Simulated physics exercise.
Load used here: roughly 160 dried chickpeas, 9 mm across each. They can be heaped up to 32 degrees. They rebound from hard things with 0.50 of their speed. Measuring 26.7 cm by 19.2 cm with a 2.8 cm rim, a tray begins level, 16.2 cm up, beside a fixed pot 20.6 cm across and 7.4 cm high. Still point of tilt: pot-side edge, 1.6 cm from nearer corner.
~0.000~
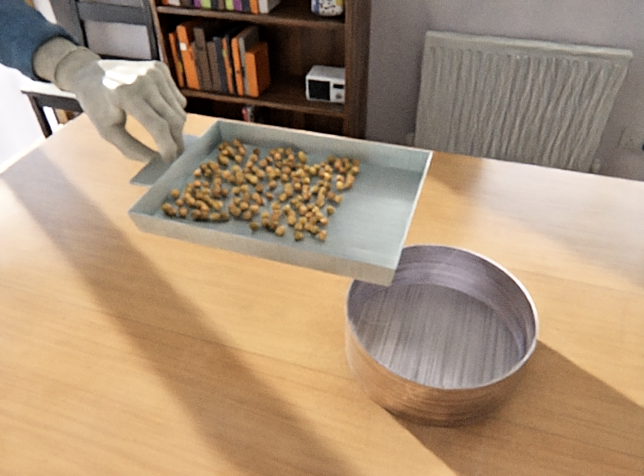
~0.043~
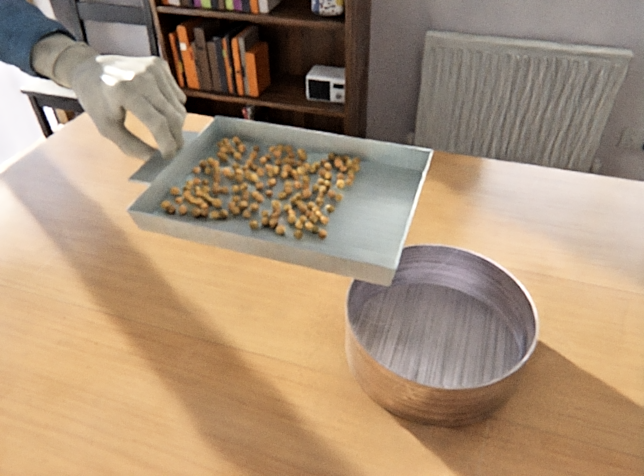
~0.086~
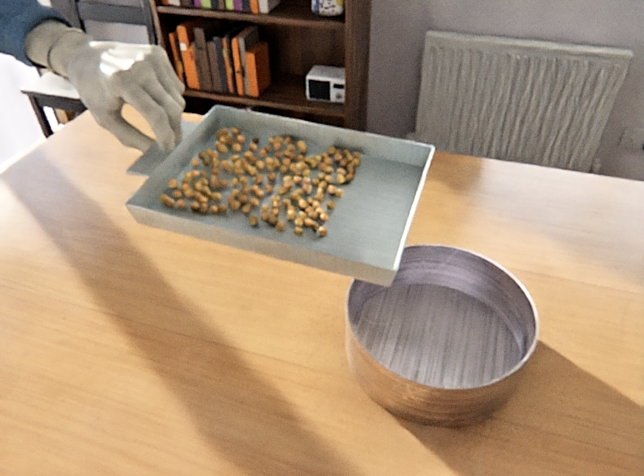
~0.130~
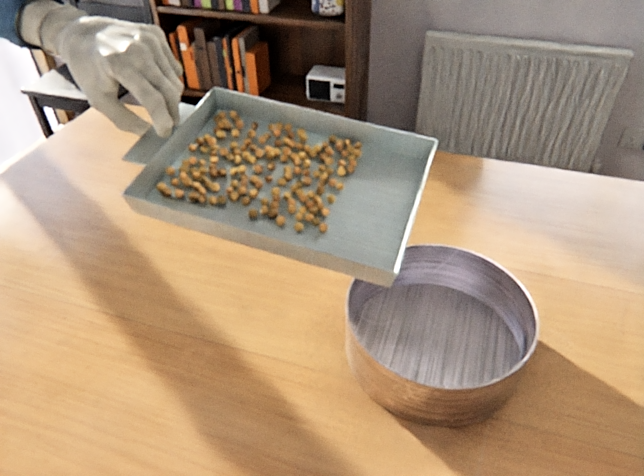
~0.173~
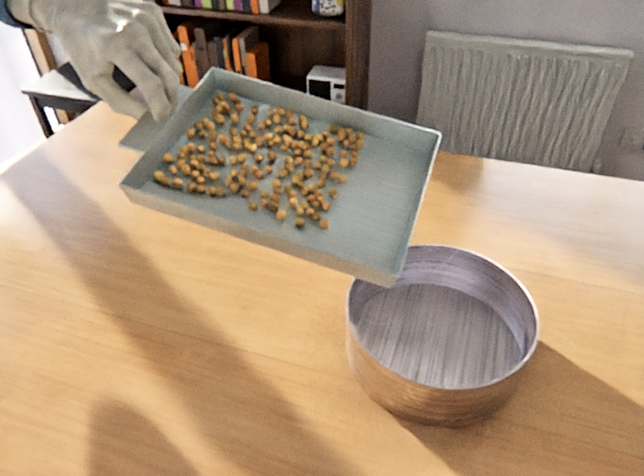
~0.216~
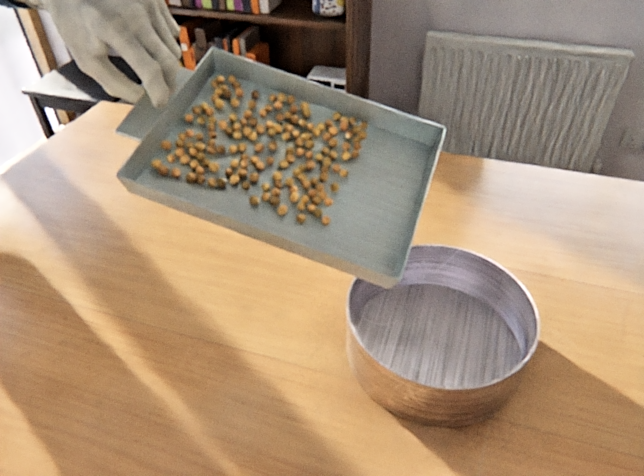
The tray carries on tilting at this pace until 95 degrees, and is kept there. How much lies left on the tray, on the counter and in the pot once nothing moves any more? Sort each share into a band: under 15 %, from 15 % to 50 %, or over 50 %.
Tray: Under 15 %; counter: Over 50 %; pot: From 15 % to 50 %.
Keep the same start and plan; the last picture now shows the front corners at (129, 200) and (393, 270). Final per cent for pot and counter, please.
Pot 10, counter 85.
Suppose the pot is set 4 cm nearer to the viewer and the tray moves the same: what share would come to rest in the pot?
It would come to roughly 90 percent.
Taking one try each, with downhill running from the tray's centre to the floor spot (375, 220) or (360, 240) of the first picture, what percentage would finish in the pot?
First try: About 95 percent; second try: About 70 percent.
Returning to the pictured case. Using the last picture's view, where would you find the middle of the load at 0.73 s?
Load centre: About (395, 282) px.
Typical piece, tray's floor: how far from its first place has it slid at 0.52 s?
Around 9 centimetres.
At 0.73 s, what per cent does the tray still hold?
Some 80 per cent of the load.
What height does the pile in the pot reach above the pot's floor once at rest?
I'd put it at close to 1.0 centimetres.
After 0.52 s, tilt 56 degrees; the tray holds 100 %, the pot 0 %.
After 0.73 s, tilt 82 degrees; the tray holds 80 %, the pot 0 %.
After 1.05 s, tilt 95 degrees; the tray holds 20 %, the pot 20 %.
At rest (2.2 s), tray 0 %, counter 60 %, pot 40 %.
